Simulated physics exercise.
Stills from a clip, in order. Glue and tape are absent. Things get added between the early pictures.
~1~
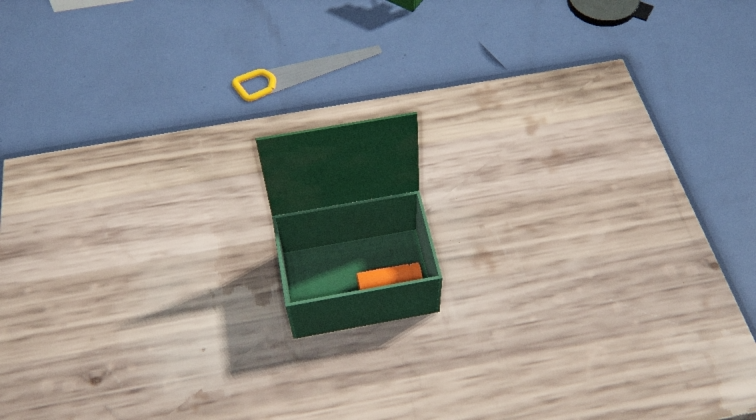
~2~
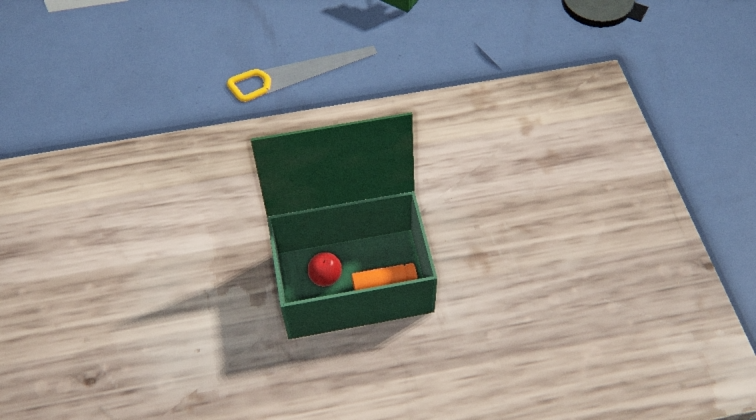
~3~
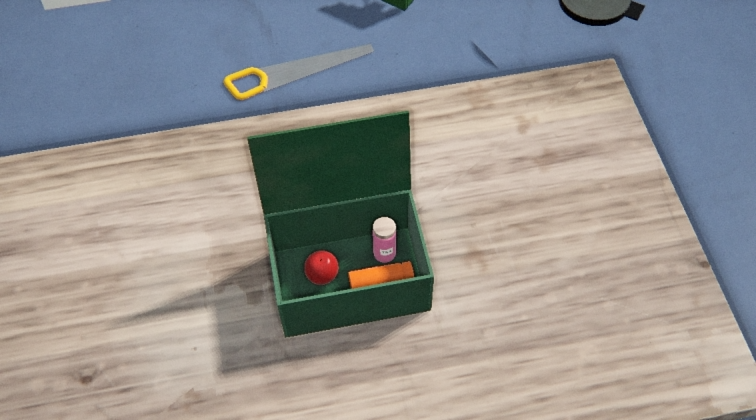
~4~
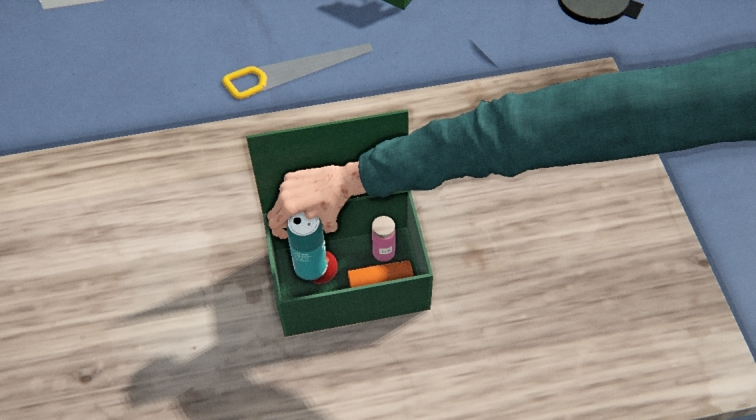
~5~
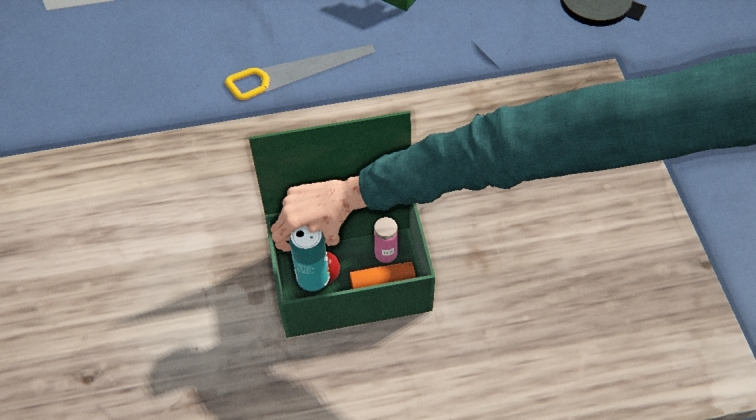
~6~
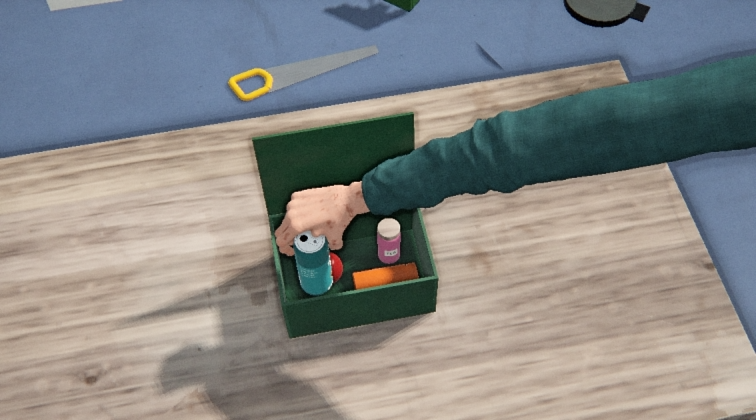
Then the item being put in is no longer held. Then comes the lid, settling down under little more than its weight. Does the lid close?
No.
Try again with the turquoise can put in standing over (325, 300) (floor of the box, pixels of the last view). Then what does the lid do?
Put it in like that and the lid can't get down.
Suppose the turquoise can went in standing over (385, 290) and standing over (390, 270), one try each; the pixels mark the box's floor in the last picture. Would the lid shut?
In the first case it gets propped open; in the second case it comes fully down.
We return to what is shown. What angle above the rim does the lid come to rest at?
Close to 14 degrees.
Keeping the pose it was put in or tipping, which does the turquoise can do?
In the end, the turquoise can keeps its orientation.
Then, 0.60 s later than the last frame, turquoise can moved about its own width near (311, 294); red apple moved a little.
Then, 1.40 s later than the last frame, lid 70° above the rim; turquoise can moved about its own width near (311, 294); red apple moved a little.
Then, 1.90 s later than the last frame, lid 34° above the rim; turquoise can moved about its own width near (311, 294); red apple moved a little.
When it is over, lid 14° above the rim; moved from the start, turquoise can; the other 3 as before. End places, in pixels of the last picture, turquoise can near (311, 294).
